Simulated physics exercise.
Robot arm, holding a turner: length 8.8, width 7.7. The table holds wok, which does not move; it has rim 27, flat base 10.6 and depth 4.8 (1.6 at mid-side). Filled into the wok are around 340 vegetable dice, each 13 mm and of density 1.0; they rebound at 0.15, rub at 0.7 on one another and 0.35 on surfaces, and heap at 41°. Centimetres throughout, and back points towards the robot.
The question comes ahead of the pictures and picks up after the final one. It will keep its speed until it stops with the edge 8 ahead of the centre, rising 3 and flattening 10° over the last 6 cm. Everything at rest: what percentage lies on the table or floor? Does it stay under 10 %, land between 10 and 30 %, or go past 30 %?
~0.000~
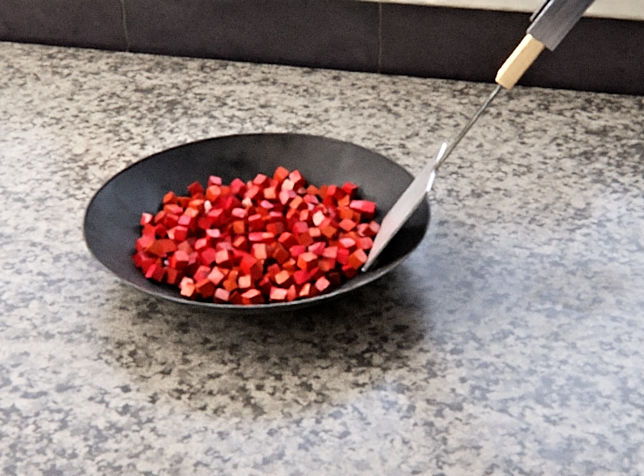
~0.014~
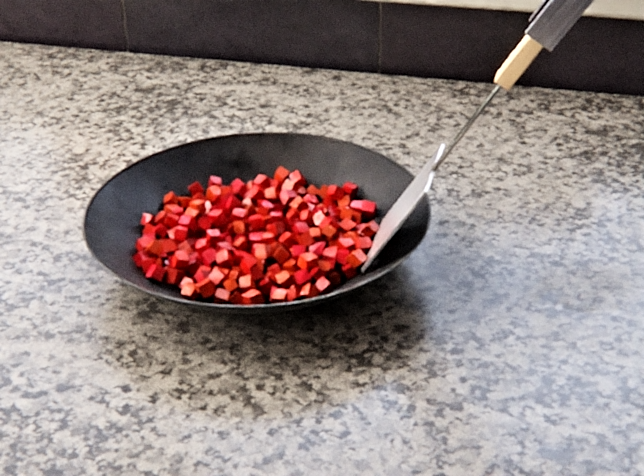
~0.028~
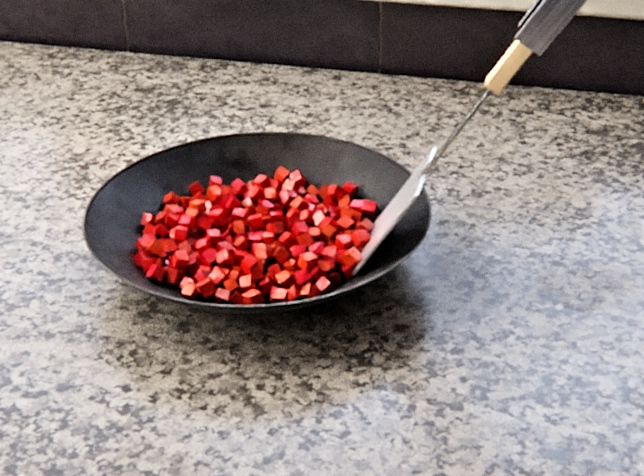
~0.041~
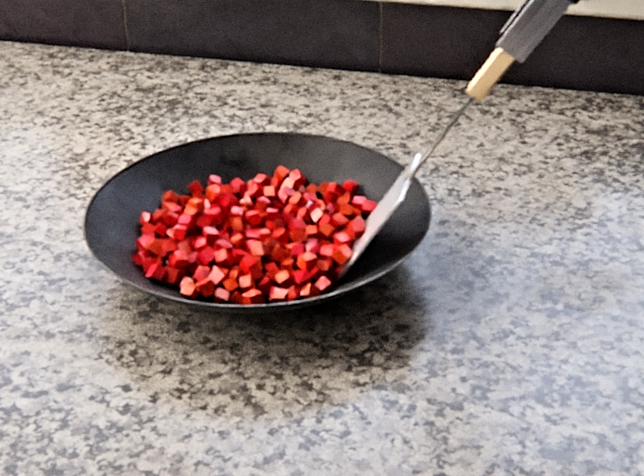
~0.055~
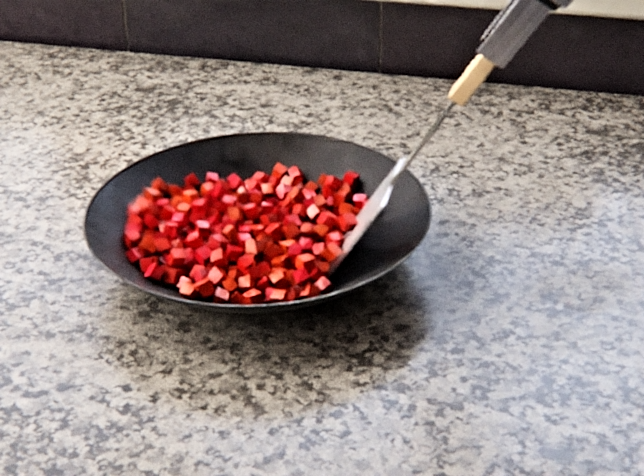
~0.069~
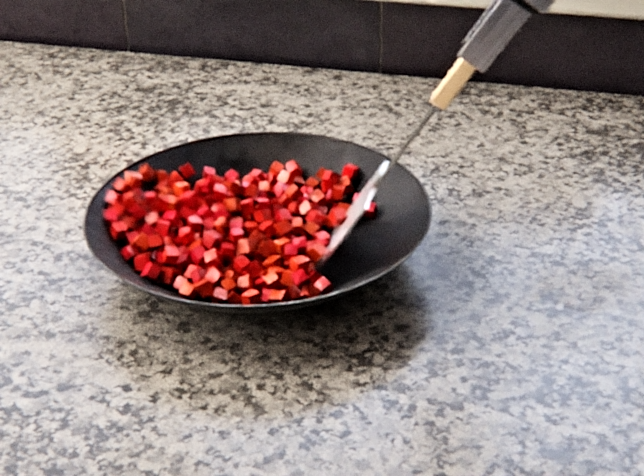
It goes past 30 %.
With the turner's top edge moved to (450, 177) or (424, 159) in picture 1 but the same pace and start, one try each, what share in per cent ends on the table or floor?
Some 45 per cent, then some 45 per cent.
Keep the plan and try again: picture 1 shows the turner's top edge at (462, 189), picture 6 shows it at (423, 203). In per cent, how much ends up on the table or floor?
Close to 40 in a hundred.
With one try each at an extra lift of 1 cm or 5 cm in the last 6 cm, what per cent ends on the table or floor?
It comes to around 45 per cent on the first try and around 40 per cent on the second.
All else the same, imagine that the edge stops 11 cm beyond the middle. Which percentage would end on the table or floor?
Then the share is near 55 in a hundred.
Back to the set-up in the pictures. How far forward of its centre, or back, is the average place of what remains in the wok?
It sits near 3.0 centimetres ahead of centre.
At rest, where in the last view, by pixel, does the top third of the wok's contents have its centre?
You'll find it at about (175, 226).
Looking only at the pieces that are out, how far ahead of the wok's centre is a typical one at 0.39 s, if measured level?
Roughly 24 cm.
By 0.12 s, sloping 58°, highest piece 9 above the table; 331 in the wok, 12 on the blade or in flight.
By 0.16 s, sloping 55°, highest piece 10 above the table; 307 in the wok, 36 on the blade or in flight.
By 0.39 s, sloping 48°, highest piece 9 above the table; 177 in the wok, 154 on the table or floor, 12 on the blade or in flight.
By 1.44 s, sloping 48°, highest piece 6 above the table; 177 in the wok, 166 on the table or floor.
Final count, 177 in the wok, 166 on the table or floor. That is 48 % on the table or floor.
